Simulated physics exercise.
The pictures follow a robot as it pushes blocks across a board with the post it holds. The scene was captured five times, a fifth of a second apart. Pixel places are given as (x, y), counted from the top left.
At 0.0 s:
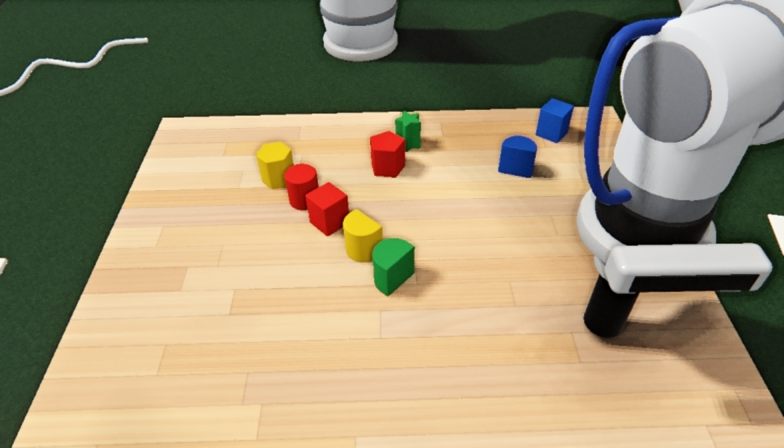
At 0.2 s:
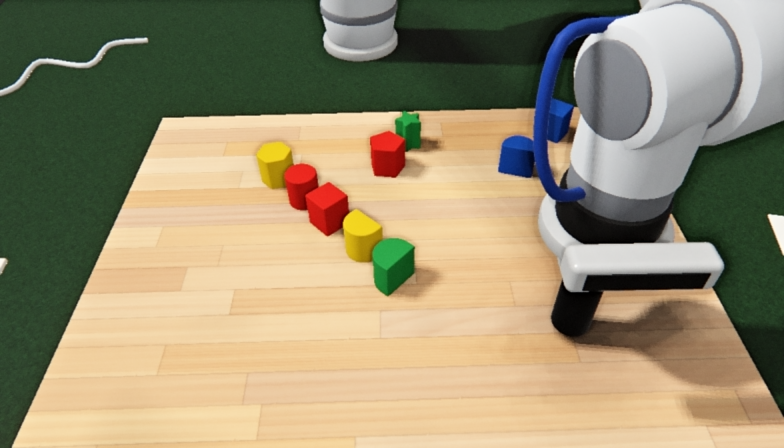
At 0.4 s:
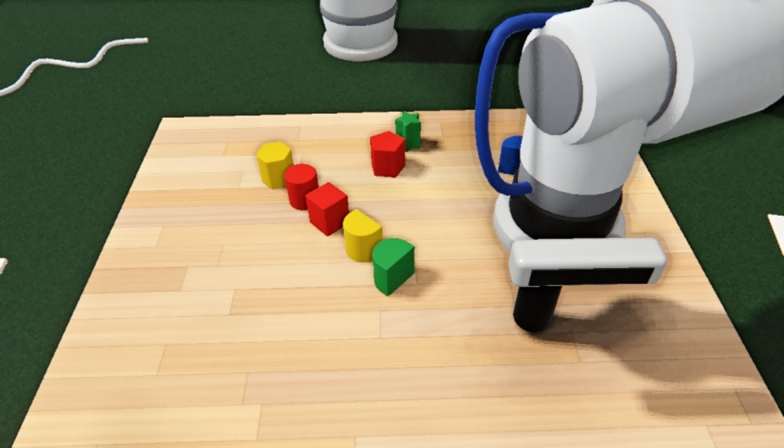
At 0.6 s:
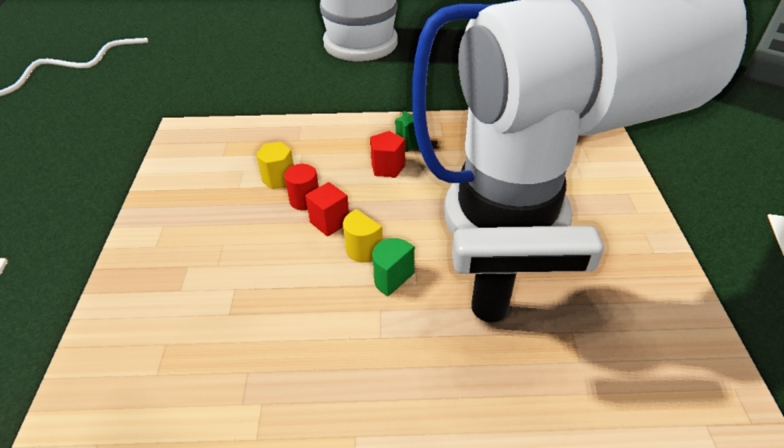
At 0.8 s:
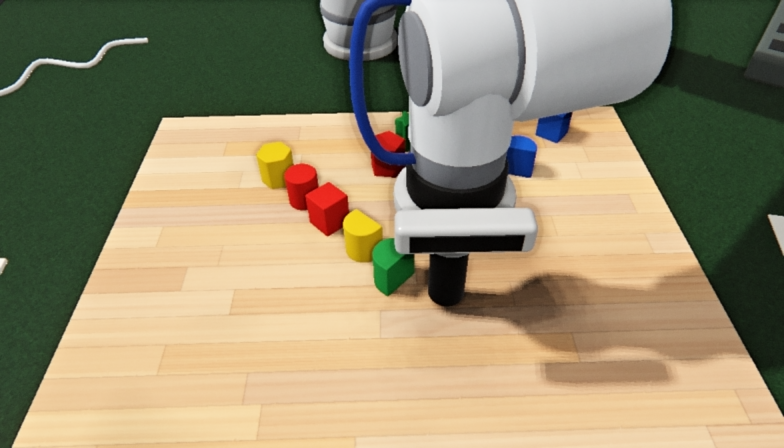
The clip shows a robot arm with a black post moving left across a wooden table, from the right side until the post is beside the green half-round block, while the row of yellow, red and green blocks stays still.
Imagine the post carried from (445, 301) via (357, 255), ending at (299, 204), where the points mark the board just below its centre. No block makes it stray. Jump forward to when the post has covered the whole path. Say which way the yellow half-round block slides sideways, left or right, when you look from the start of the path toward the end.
Over to the right.
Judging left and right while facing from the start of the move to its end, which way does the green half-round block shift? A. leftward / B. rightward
A.
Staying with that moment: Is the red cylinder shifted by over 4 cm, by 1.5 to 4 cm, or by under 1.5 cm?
The displacement of the red cylinder is 1.5-4 cm.
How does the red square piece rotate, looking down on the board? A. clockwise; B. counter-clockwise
B: Counter-clockwise.
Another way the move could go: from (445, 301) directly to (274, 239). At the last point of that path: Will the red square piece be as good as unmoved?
No, that is not what happens.
On the path given first. One third of the way, post (384, 262); yellow half-round block (344, 212), turned 35° clockwise; green half-round block (352, 239), turned 35° anticlockwise.
Two thirds of the way, post (334, 229); yellow six-sided block (267, 147); red cylinder (293, 157); red square piece (320, 167); yellow half-round block (324, 188), turned 85° clockwise; green half-round block (315, 232), turned 80° anticlockwise.
At the end, post (297, 195); yellow six-sided block (267, 147); red cylinder (293, 156); red square piece (329, 152), turned 45° anticlockwise; yellow half-round block (324, 171), turned 185° clockwise; green half-round block (315, 232), turned 80° anticlockwise.
